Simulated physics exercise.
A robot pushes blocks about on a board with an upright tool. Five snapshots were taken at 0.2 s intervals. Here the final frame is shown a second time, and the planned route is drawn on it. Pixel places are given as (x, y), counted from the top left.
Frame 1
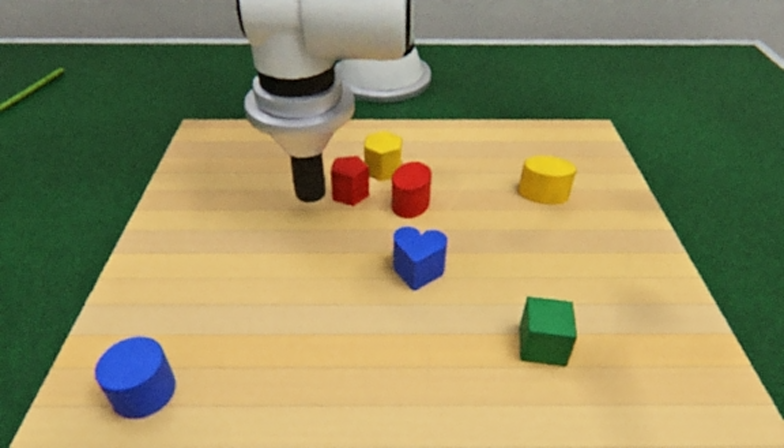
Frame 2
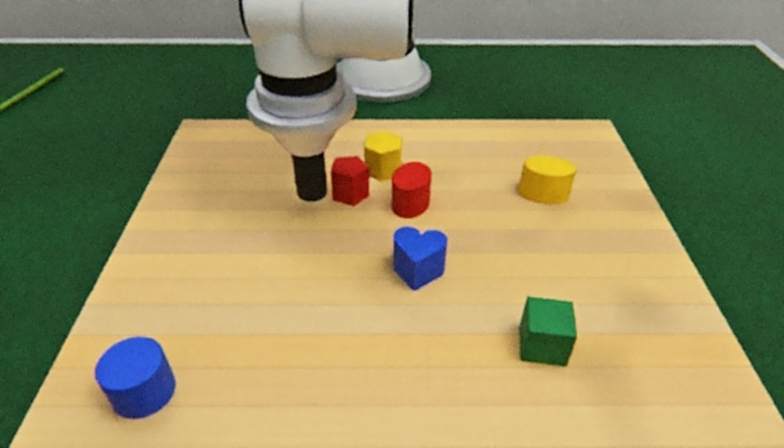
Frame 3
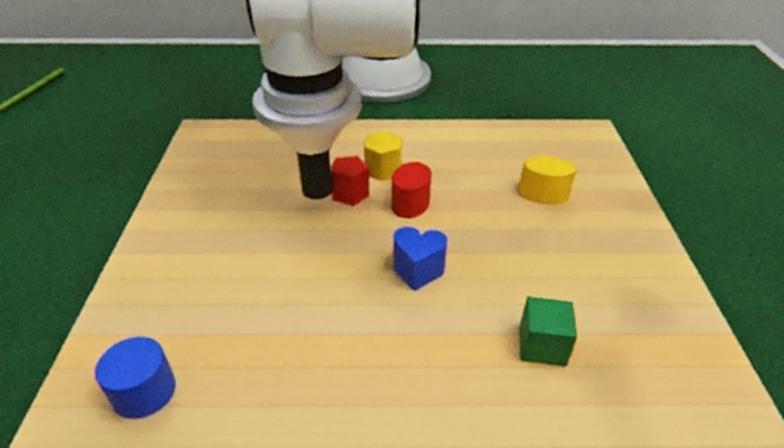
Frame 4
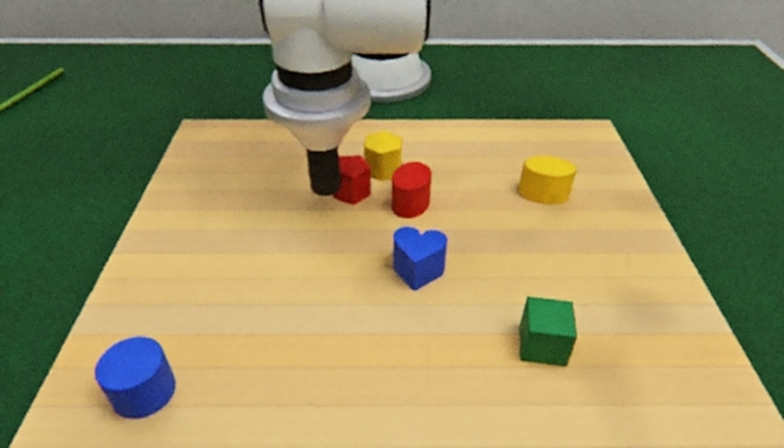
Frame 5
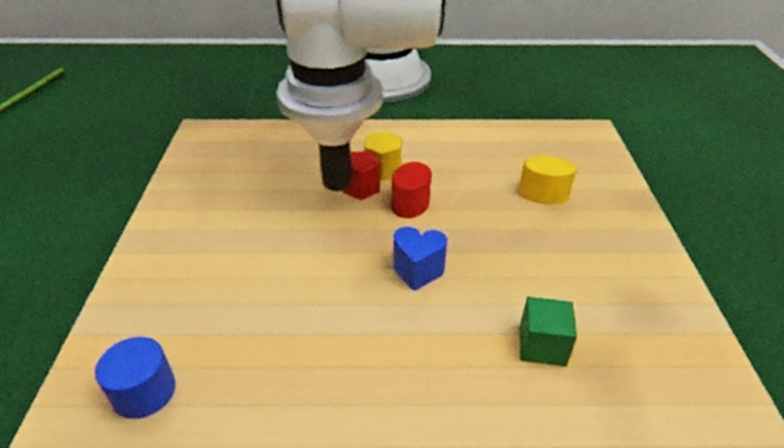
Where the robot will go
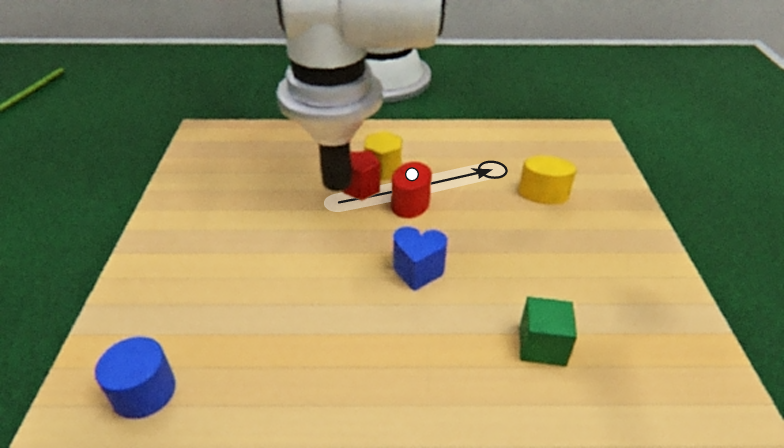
A white robot arm with a black upright tool stands at the far side of a pale wooden board on green, seen from the front and slightly above by a still camera. Red and yellow blocks sit near the tool, another yellow one at right, a blue heart mid-board, a green cube and a blue cylinder nearer. The tool slides slightly right, meets the red five-sided block and nudges it a little rightward.
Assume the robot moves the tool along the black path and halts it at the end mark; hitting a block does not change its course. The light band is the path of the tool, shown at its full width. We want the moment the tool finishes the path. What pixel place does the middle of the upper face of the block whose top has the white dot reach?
Close to (436, 176).
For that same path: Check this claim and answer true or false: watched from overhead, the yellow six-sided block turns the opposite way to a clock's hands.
That claim is true.
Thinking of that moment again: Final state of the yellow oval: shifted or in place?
It holds its position.
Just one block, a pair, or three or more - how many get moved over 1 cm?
I'd put the number at three or more.
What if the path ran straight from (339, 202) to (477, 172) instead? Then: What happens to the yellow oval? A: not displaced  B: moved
A: Not displaced.
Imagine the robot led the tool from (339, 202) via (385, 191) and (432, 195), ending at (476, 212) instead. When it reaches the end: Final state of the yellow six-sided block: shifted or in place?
The block in question is displaced by the end.
Path on the board, from (339, 202) directly to (493, 170); the dot is on the red oval.
On the path given first. One third of the way, tool (395, 172); red five-sided block (414, 148); yellow six-sided block (401, 130), turned 45° anticlockwise; red oval (422, 175), turned 20° clockwise.
Two thirds of the way, tool (446, 162); red five-sided block (446, 135), turned 40° anticlockwise; yellow six-sided block (402, 129), turned 60° anticlockwise; red oval (436, 175), turned 55° clockwise.
At the end, tool (496, 151); red five-sided block (451, 132), turned 65° anticlockwise; yellow six-sided block (402, 129), turned 60° anticlockwise; red oval (436, 175), turned 55° clockwise; yellow oval in place.
